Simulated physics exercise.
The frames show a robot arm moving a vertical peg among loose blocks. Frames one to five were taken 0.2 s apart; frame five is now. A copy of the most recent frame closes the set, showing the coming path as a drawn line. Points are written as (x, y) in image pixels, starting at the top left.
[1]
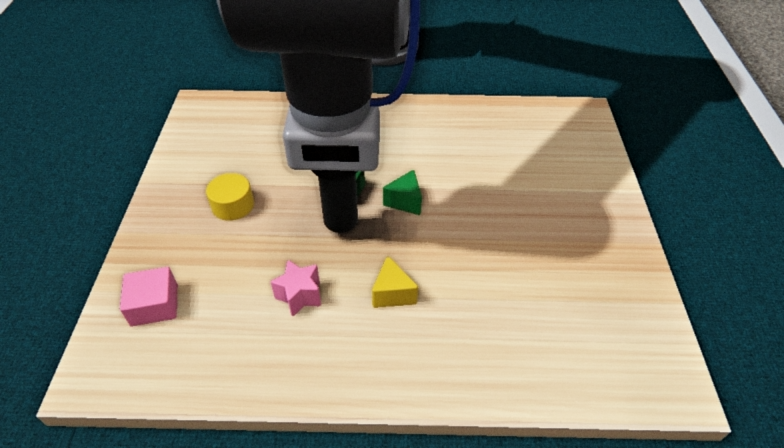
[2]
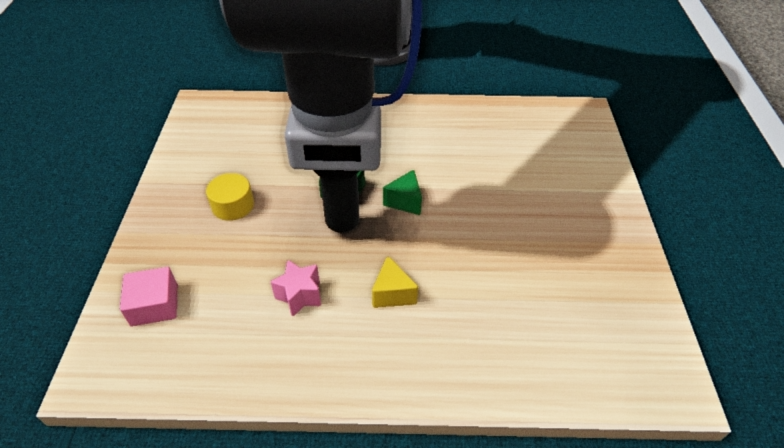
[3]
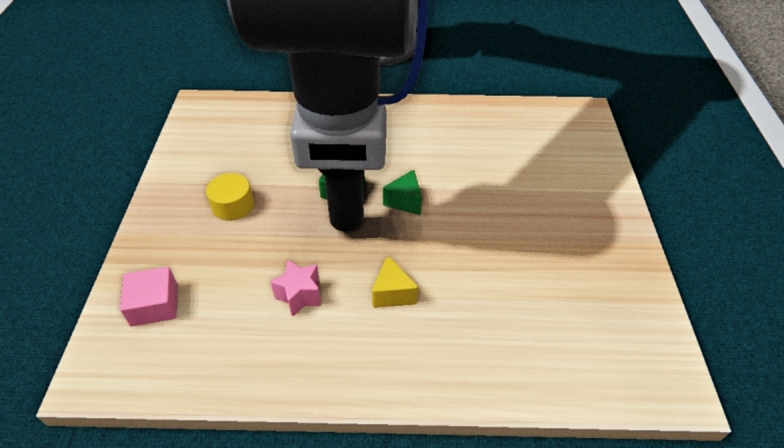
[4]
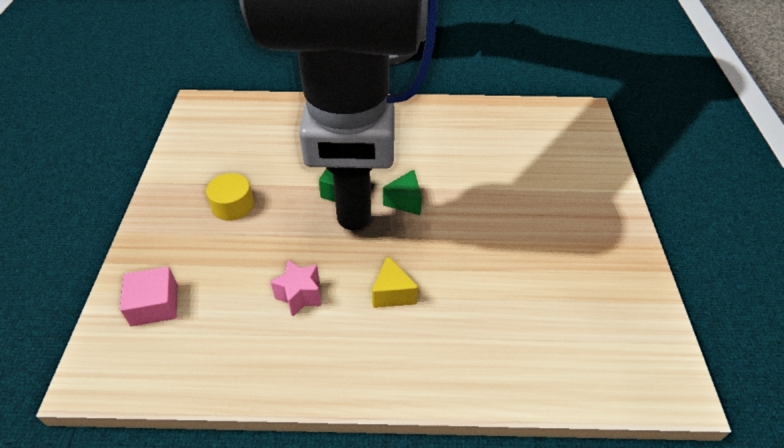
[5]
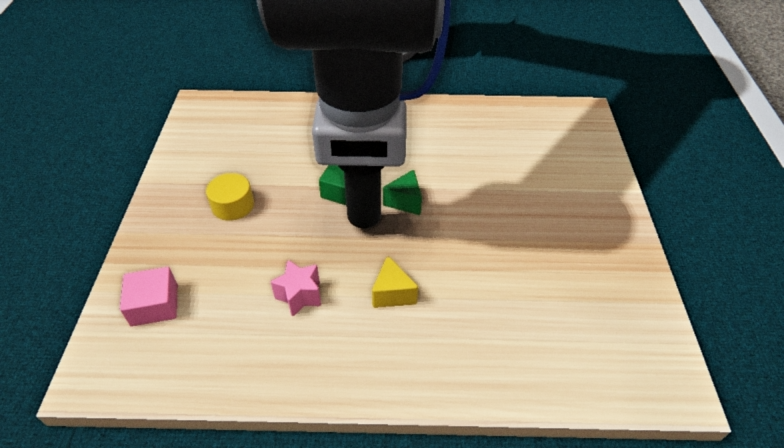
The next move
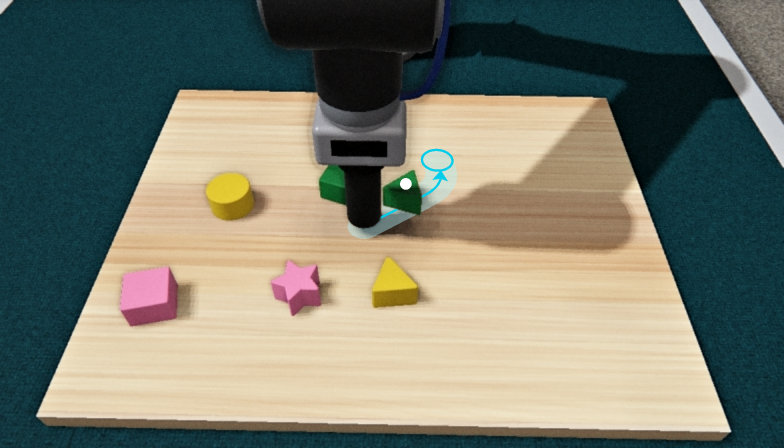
On a wooden board, a robot arm moves its black peg slightly right among colored blocks.
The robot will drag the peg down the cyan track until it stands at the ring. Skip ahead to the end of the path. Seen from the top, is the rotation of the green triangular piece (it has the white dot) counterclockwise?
No.
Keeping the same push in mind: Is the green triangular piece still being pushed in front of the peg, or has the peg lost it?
Slid off.
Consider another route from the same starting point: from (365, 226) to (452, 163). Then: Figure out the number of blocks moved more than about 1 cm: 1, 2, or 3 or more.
That's one.
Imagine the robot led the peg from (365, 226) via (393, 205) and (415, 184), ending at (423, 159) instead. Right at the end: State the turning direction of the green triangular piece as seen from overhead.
The block spins clockwise.
The drawn path runs from (365, 226) over (402, 207) and (435, 188) to (437, 160); the dot is on the green triangular piece.
What follows on the original path. One third of the way, peg at (402, 198); green triangular piece at (423, 174), turned 15° clockwise.
Two thirds of the way, peg at (436, 179); green triangular piece at (457, 156), turned 20° clockwise.
At the end, peg at (438, 151); green square block not moved; green triangular piece at (468, 144), turned 55° clockwise.
